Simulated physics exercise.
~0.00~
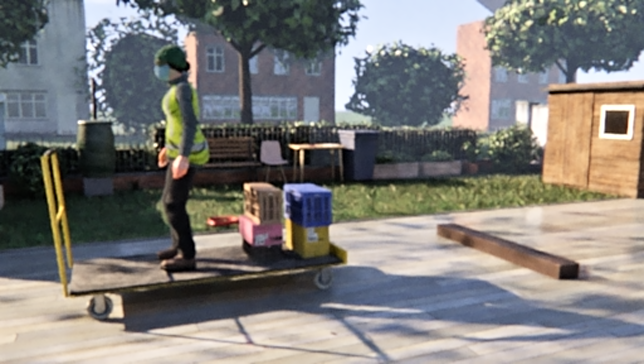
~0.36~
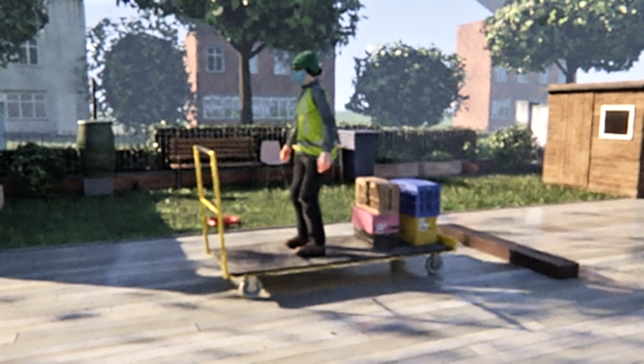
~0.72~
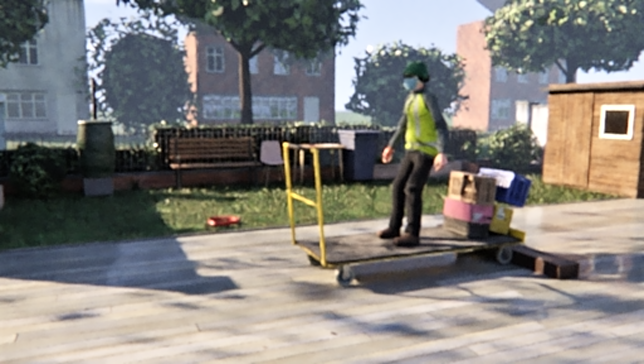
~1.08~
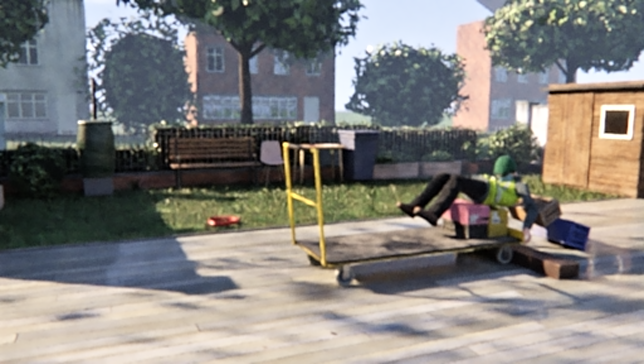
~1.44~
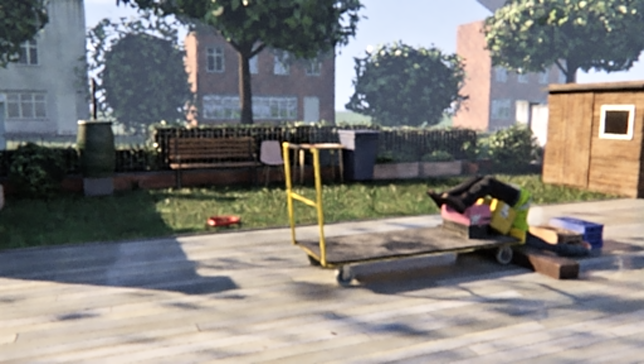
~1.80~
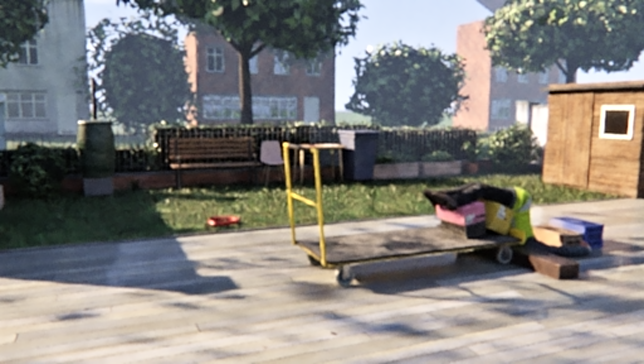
Flatbed trolley rolling right and stopping at a kerb, its standing rider pitching over the front with blue and brown crates.
